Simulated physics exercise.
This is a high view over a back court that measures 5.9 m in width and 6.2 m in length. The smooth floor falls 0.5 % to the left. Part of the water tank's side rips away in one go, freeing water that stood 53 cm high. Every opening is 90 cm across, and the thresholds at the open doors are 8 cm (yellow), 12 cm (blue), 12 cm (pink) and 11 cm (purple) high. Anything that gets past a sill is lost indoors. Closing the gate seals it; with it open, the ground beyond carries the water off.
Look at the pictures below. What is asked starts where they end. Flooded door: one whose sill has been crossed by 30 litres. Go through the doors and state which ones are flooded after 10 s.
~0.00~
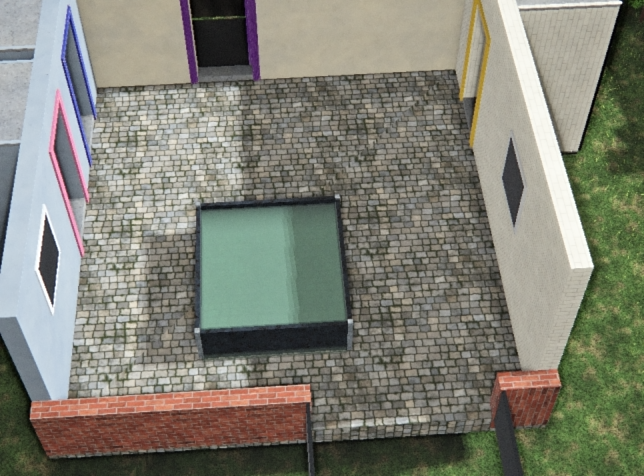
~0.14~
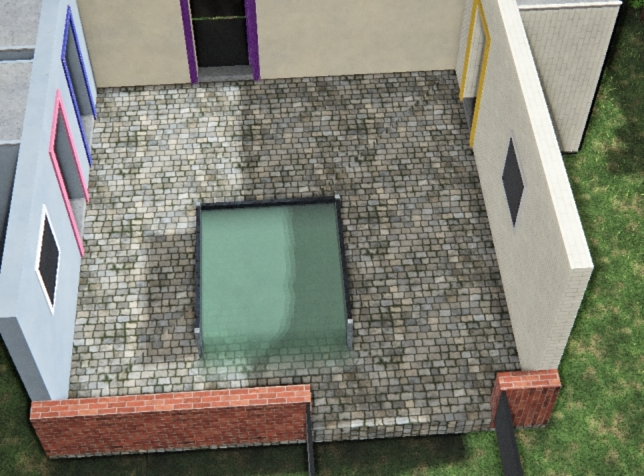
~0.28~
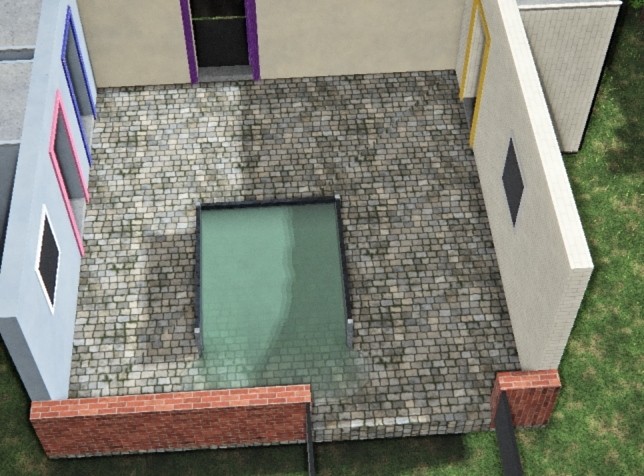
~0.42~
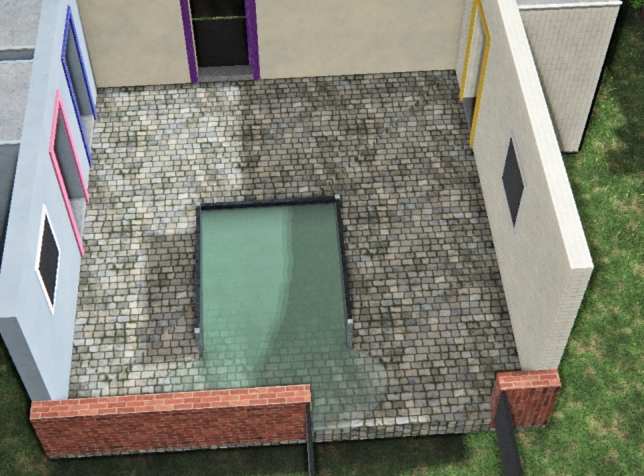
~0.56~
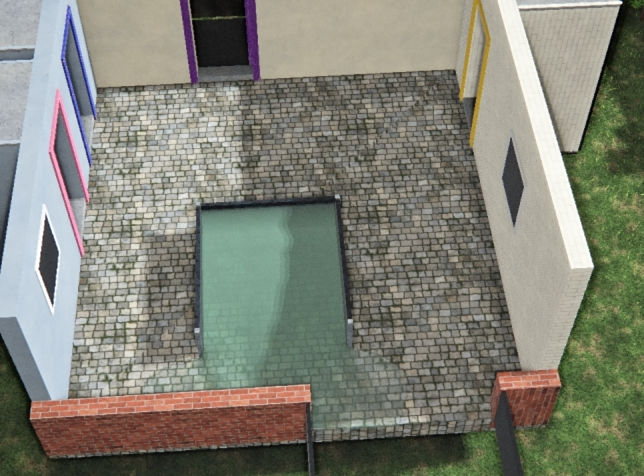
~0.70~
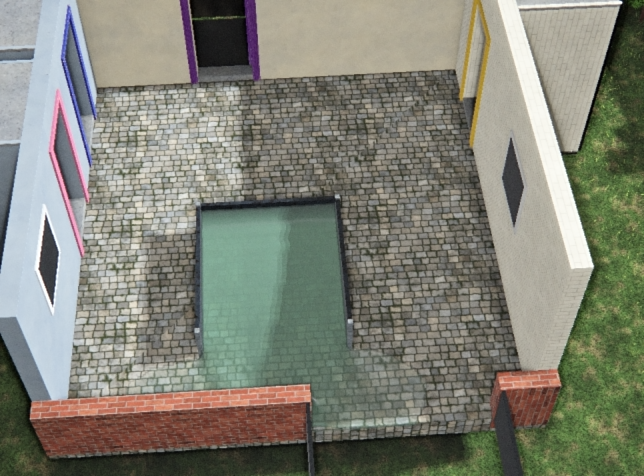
Going through them: The yellow door does not count as flooded; the blue door does not count as flooded; the pink door does not count as flooded; the purple door does not count as flooded.
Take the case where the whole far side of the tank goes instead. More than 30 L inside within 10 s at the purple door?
Well, at purple it would be too much.
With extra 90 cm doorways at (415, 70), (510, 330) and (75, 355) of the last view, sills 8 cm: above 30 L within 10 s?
So, in the order given, it's shy of the mark, then shy of the mark, then beyond the mark.
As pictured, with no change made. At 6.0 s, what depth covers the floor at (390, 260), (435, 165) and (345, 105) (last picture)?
Around 1 cm, 1 cm and 0 cm.
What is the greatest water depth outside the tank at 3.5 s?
About 23 cm.
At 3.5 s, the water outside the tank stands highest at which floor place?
Look at roughly (66, 428).
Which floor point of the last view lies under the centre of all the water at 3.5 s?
At roughly (228, 325).
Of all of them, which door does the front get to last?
Looks like the yellow door.
After 1.4 s water covers 15 % of the floor and is deepest (40 cm) near (265, 403); yellow door not reached, blue door not reached, pink door not reached, purple door not reached.
After 2.2 s water covers 20 % of the floor and is deepest (36 cm) near (66, 428); yellow door not reached, blue door not reached, pink door not reached, purple door not reached.
After 3.5 s water covers 40 % of the floor and is deepest (23 cm) near (66, 428); yellow door not reached, blue door 3 cm at the sill, 0 L in, pink door 5 cm at the sill, 0 L in, purple door not reached.
After 6.0 s water covers 65 % of the floor and is deepest (11 cm) near (153, 103); yellow door not reached, blue door 3 cm at the sill, 0 L in, pink door 4 cm at the sill, 0 L in, purple door 9 cm at the sill, 0 L in.
After 10.0 s water covers 85 % of the floor and is deepest (8 cm) near (66, 428); yellow door 5 cm at the sill, 0 L in, blue door 7 cm at the sill, 0 L in, pink door 3 cm at the sill, 0 L in, purple door 5 cm at the sill, 0 L in.
